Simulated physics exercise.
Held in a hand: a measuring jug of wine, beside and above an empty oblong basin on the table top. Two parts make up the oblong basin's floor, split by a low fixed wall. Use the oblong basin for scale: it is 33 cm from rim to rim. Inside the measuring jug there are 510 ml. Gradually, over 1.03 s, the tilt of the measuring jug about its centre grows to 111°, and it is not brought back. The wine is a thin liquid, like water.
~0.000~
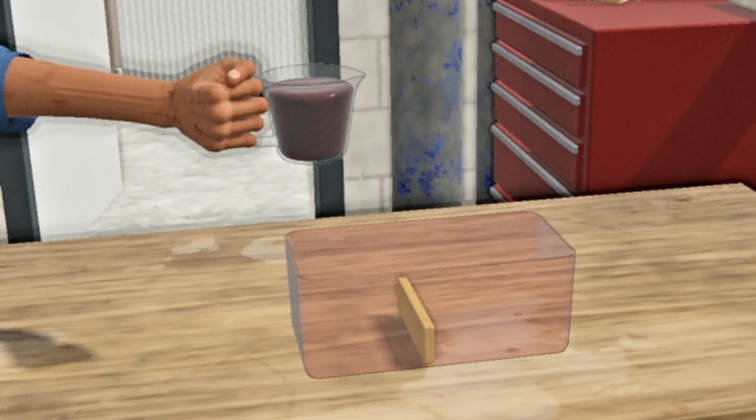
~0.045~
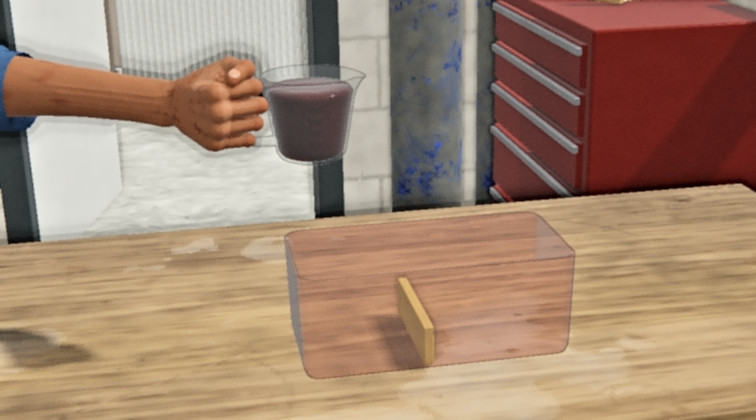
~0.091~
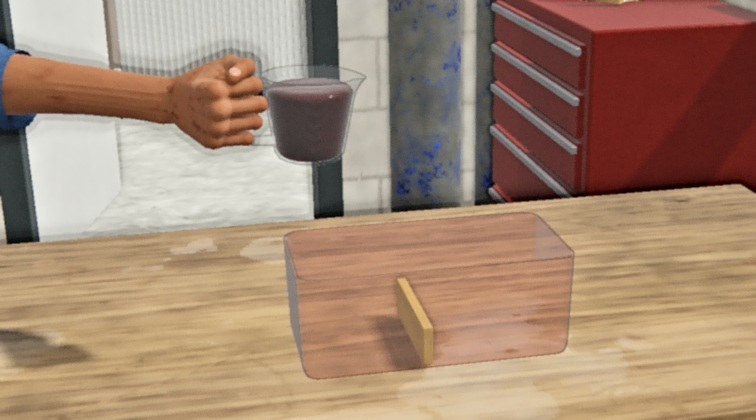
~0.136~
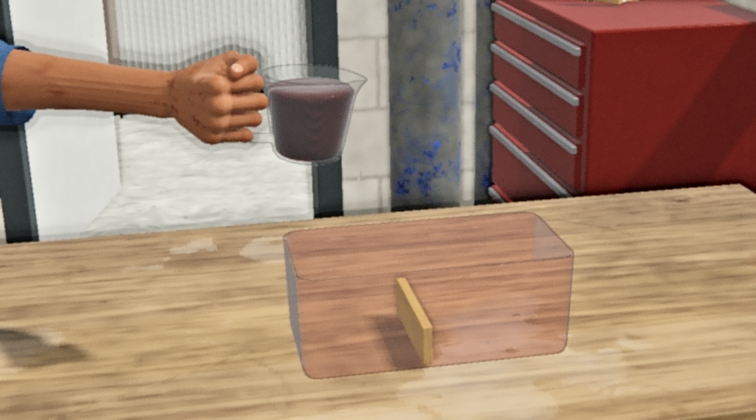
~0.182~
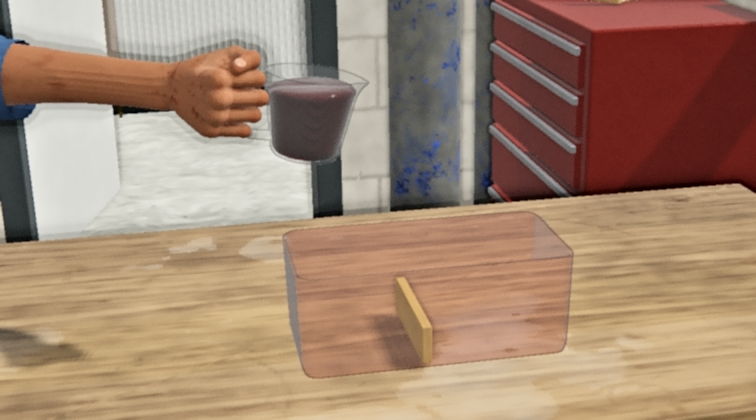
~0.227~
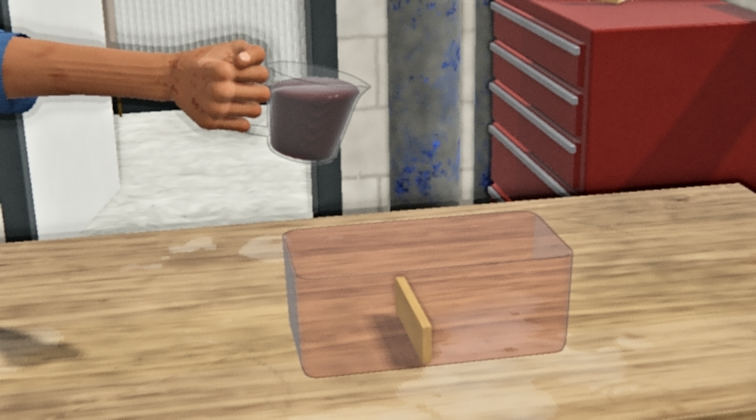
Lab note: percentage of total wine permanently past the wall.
Approx. 74 %.
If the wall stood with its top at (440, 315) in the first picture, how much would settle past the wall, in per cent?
35 per cent.
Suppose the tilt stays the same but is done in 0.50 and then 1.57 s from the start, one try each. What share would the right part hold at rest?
Roughly 45 per cent the first time and 80 per cent the second.
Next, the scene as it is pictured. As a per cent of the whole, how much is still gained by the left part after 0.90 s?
Roughly 14 in a hundred.
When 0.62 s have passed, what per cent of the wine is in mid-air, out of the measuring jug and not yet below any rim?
It comes to roughly 28 per cent.
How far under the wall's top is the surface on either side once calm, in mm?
Left about 44 mm, right about 36 mm.
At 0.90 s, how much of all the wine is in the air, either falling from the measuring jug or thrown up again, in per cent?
Something like 16 per cent of the total.
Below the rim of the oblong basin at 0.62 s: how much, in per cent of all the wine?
I'd put it near 9 percent.
After 0.62 s the tilt is 73° and 63 per cent is still to pour, 0 is left of the wall and 9 right of it.
After 0.90 s the tilt is 107° and 7 per cent is still to pour, 10 is left of the wall and 66 right of it.
After 1.20 s the tilt is 111° and 0 per cent is still to pour, 26 is left of the wall and 73 right of it.
After 1.53 s the tilt is 111° and 0 per cent is still to pour, 25 is left of the wall and 74 right of it.
In the end 25 per cent lies left of the wall, 74 right of it and 1 outside.
